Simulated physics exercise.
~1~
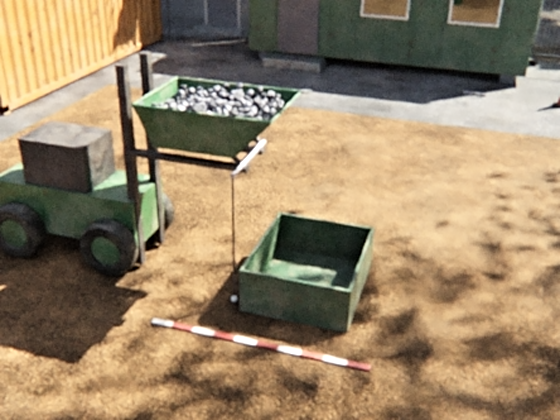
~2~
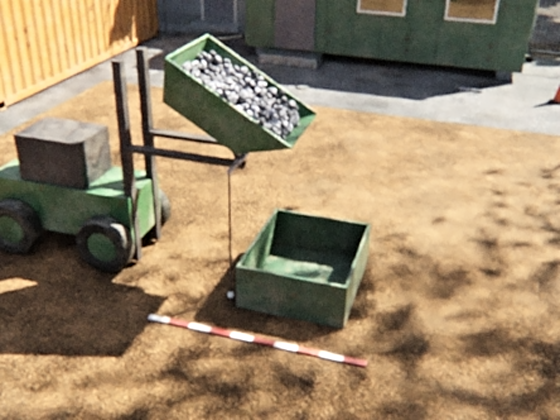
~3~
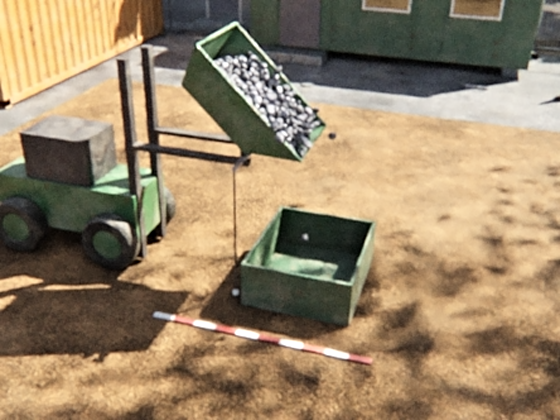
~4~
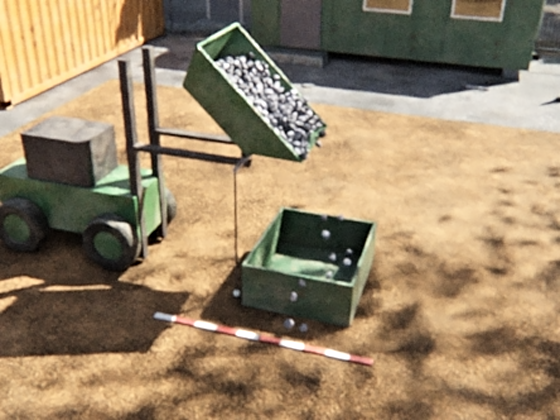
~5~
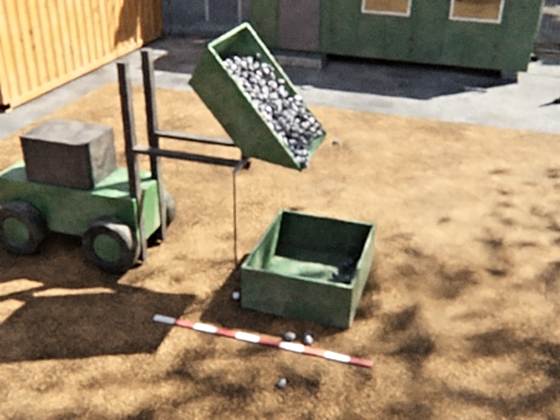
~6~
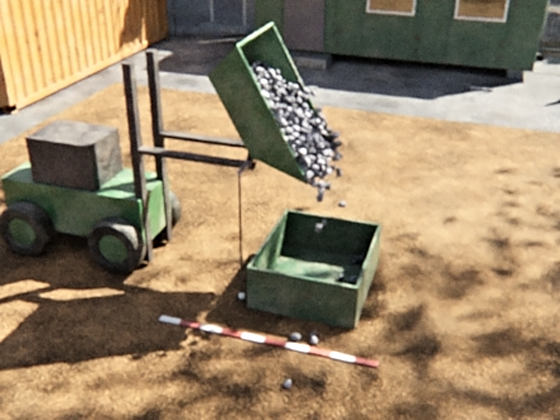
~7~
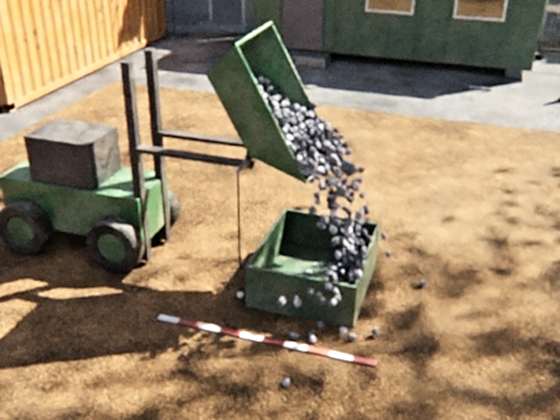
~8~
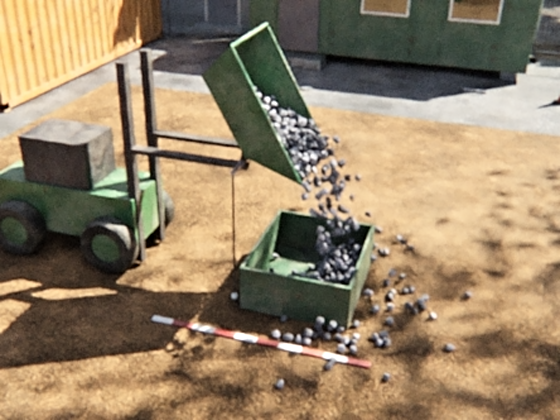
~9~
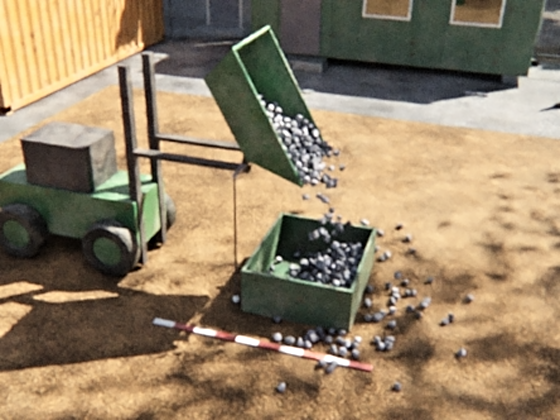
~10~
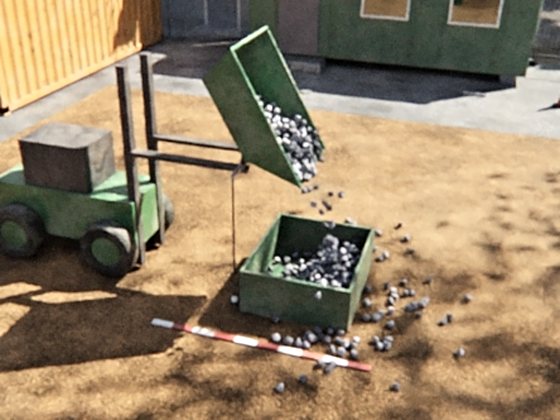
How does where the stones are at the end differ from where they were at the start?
At the start the stones were all heaped in the raised skip. By the end many had moved down and to the right into the bin, with some scattered on the ground around it and the rest still in the tilted skip.
